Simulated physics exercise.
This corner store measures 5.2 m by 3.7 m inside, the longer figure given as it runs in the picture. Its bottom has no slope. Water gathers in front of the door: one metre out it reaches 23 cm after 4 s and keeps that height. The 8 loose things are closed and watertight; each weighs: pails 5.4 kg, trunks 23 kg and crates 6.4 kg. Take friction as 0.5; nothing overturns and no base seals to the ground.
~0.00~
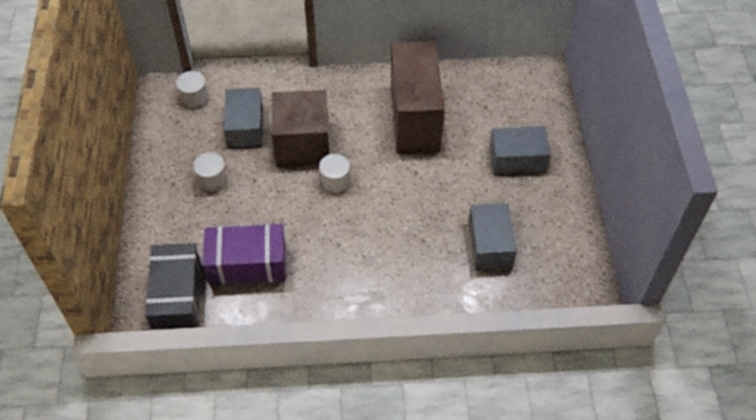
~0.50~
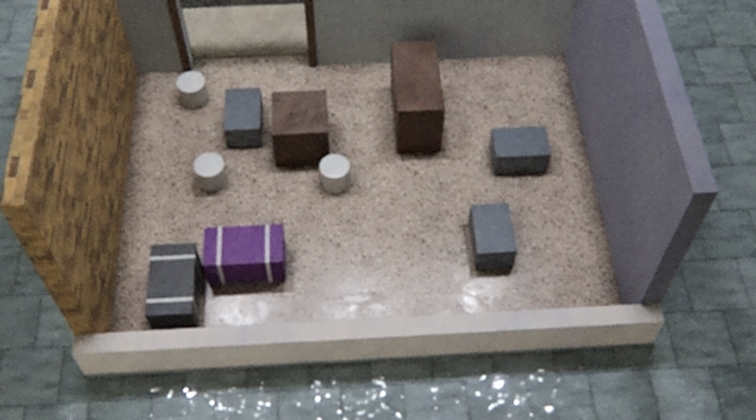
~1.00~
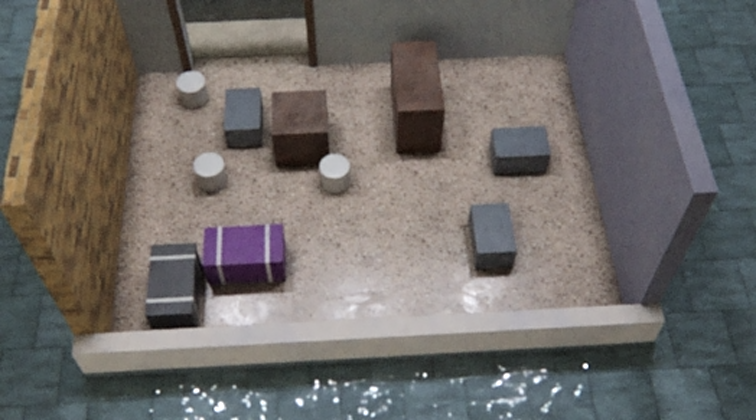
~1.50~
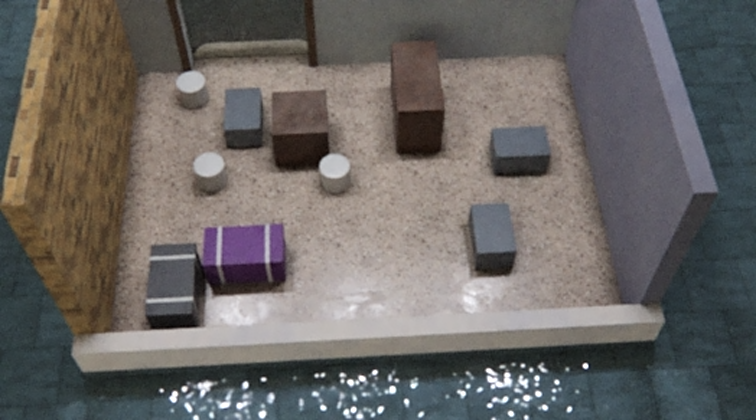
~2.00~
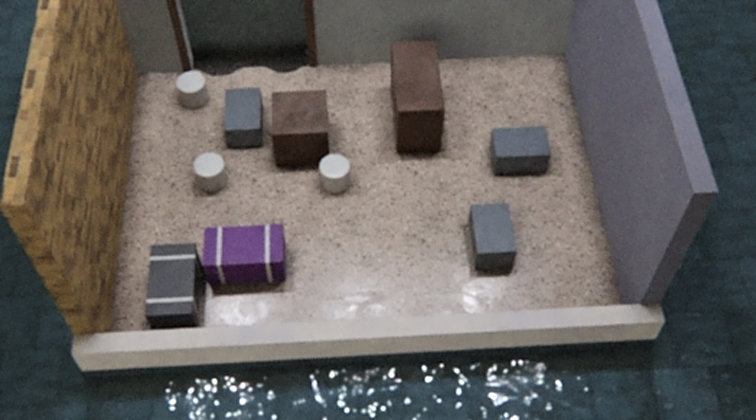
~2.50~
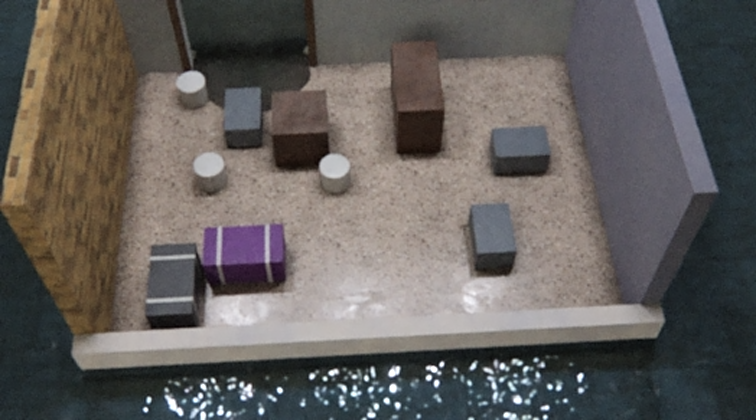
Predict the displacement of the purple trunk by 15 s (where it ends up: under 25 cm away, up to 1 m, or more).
The purple trunk travels far.
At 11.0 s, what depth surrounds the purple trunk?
Roughly 13 cm.
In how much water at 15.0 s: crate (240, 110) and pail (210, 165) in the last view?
About 18 and 16 cm.
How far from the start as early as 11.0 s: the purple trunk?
Roughly 350 cm by then.
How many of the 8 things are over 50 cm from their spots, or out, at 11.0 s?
I count 6.
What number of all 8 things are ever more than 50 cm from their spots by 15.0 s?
7 of them.
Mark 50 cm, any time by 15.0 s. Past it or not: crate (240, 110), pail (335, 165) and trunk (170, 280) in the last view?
In turn: More, short of it, over.
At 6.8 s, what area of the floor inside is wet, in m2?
Some 14 m2.
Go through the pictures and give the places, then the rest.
The first picture shows the purple trunk at (243, 245) rests on the ground; water covers 0.0 m2; 0 of 8 have shifted.
The second picture shows the purple trunk at (243, 245), on the bottom; 0.0 m2 under water; 0 of 8 have shifted.
The third picture shows the purple trunk at (243, 245) rests on the ground; water covers 0.0 m2; 0 of 8 have shifted.
The fourth picture shows the purple trunk at (243, 245), on the bottom; 0.0 m2 under water; 0 of 8 have shifted.
The fifth picture shows the purple trunk at (243, 245), on the bottom; water covers 0.0 m2; 0 of 8 have shifted.
The sixth picture shows the purple trunk at (243, 245) rests on the ground; water covers 0.7 m2; 0 of 8 have shifted.
After 3.5 s the purple trunk is near (243, 245), 0.0 m from its start, aground; 0 afloat.
After 6.8 s the purple trunk is near (282, 304), 0.8 m from its start, afloat; 4 afloat.
After 11.0 s the purple trunk is near (579, 230), 3.4 m from its start, afloat; 8 afloat.
After 15.0 s the purple trunk is near (511, 83), 3.5 m from its start, afloat; 8 afloat.
